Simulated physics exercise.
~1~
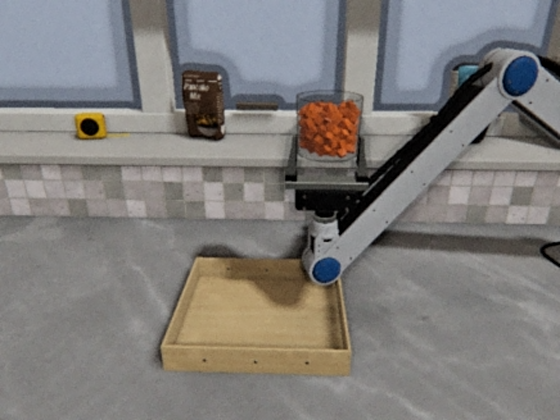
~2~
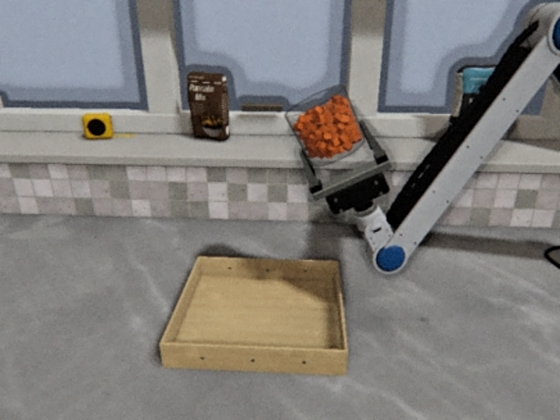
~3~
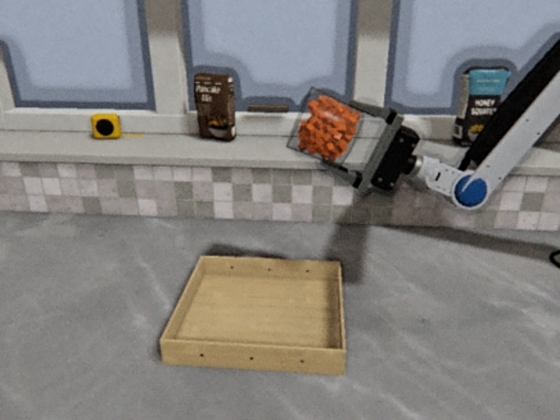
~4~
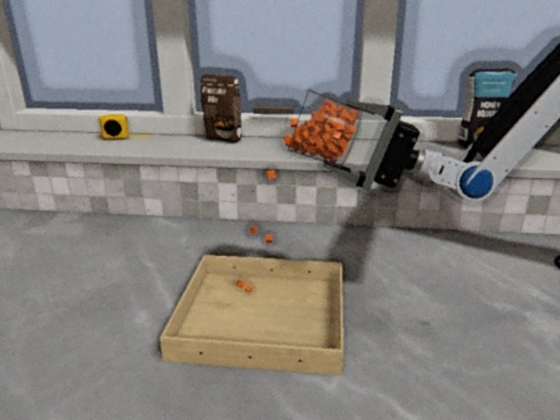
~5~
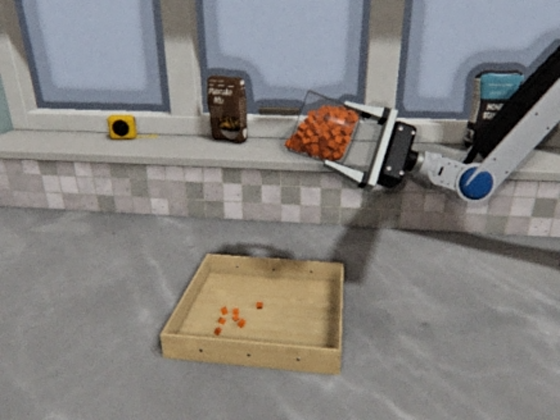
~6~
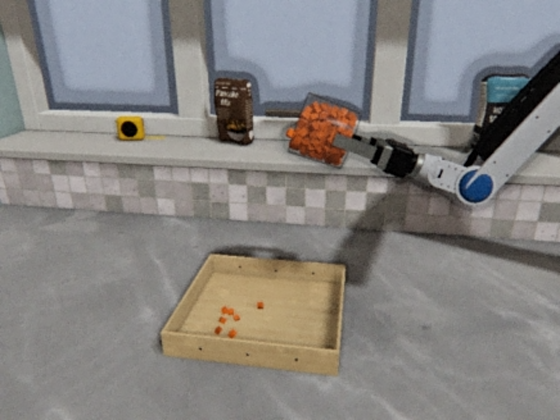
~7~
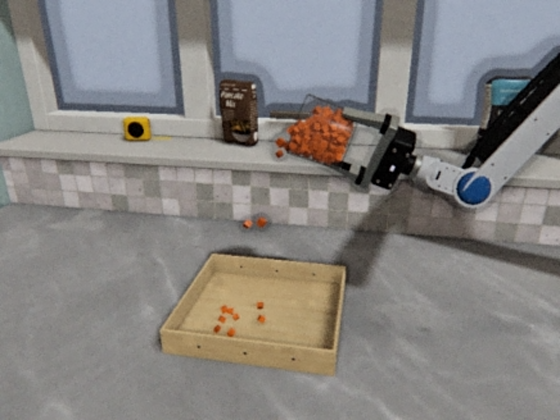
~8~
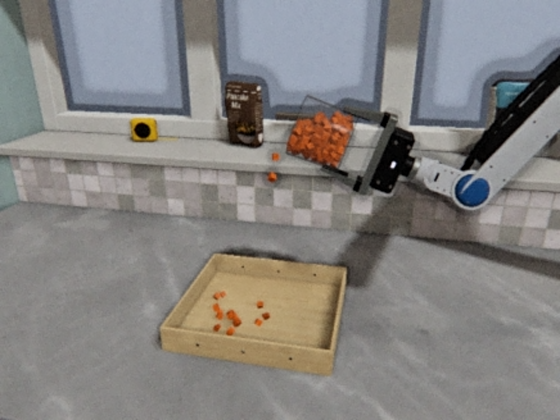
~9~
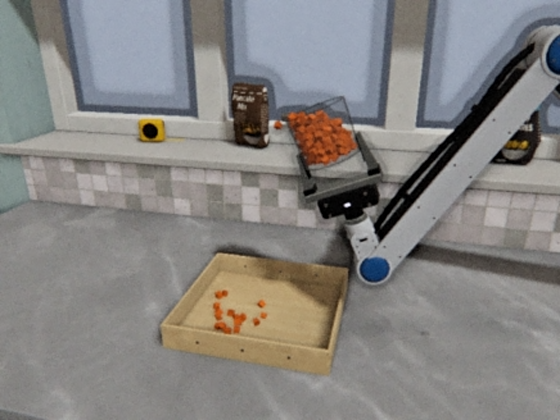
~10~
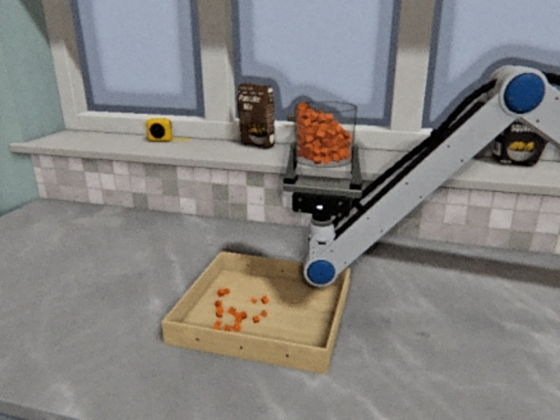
The footage shows a robotic arm tipping a clear cup of orange vegetable dice onto its side above a wooden tray on a grey counter, rolling it as some pieces drop in, then returning it upright, still mostly full, with a small scattering left in the tray.
